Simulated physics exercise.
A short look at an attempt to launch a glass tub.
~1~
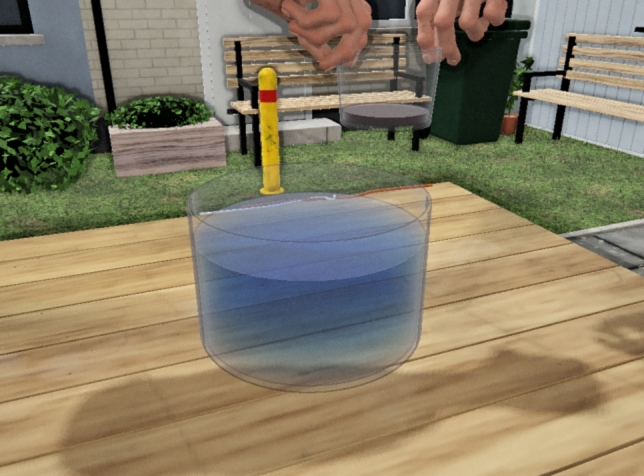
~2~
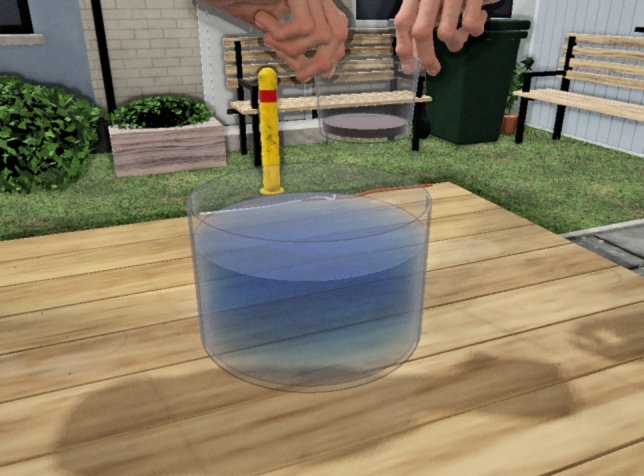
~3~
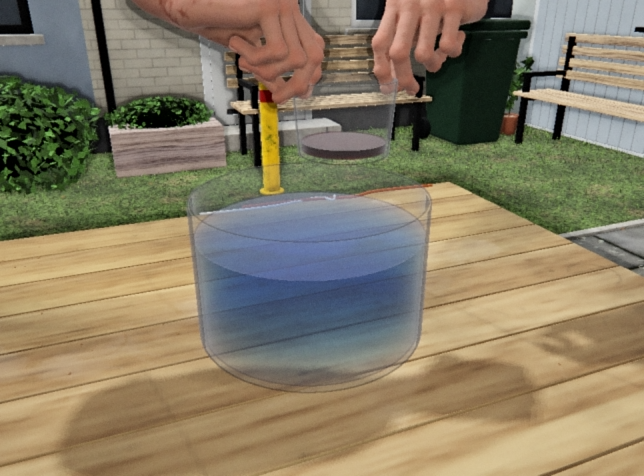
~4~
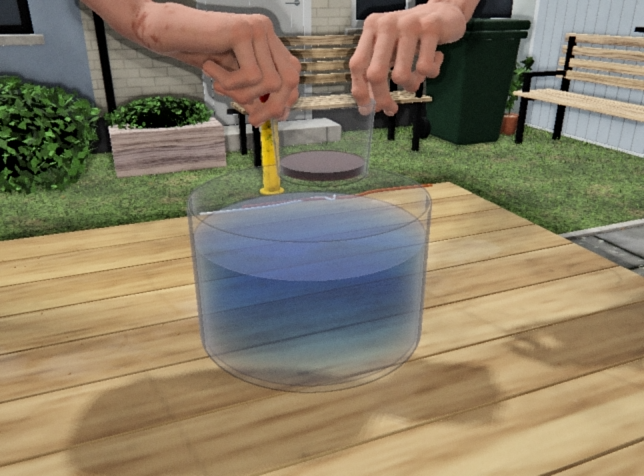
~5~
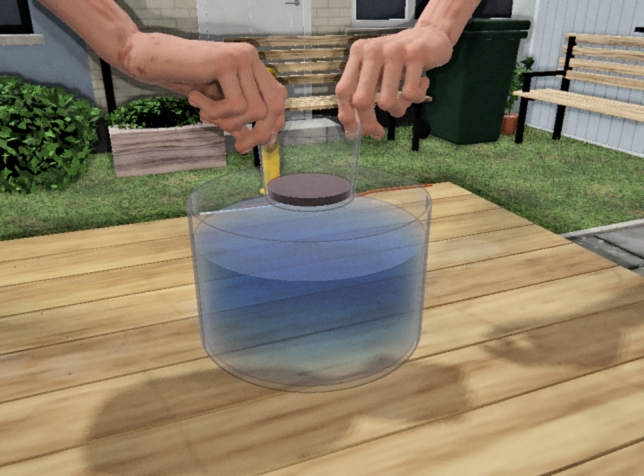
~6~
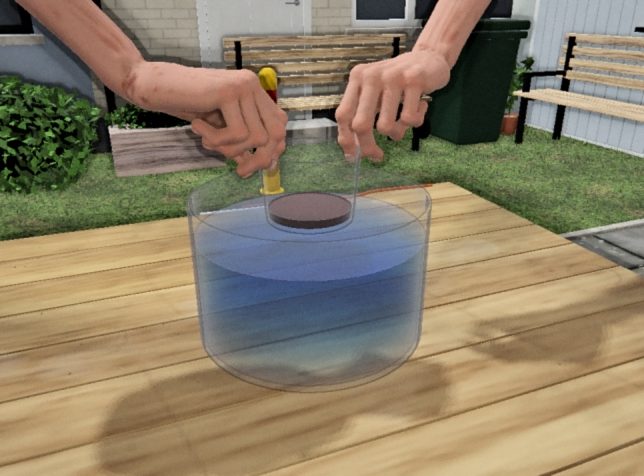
To begin with, two hands hold a small, clear, nearly empty tub above a large transparent basin of blue water on a wooden table. The hands lower the tub steadily, drifting slightly left, until it is just over the water's surface.
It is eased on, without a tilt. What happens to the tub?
It stays afloat.
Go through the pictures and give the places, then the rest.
In the first picture, tub (387, 83) nearly empty; above the basin.
In the second picture, tub nearly empty, surface at (365, 121); coming down.
In the third picture, tub (344, 115) nearly empty; lower.
In the fourth picture, tub nearly empty, surface at (322, 162); lower still.
In the fifth picture, tub (309, 159) nearly empty; close to the surface.
In the sixth picture, tub nearly empty, surface at (310, 207); just over the surface.
A moment on, the tub dips into the dyed water.
Further on, it bobs and steadies.
When it is over, the tub floats with about half of its side showing.
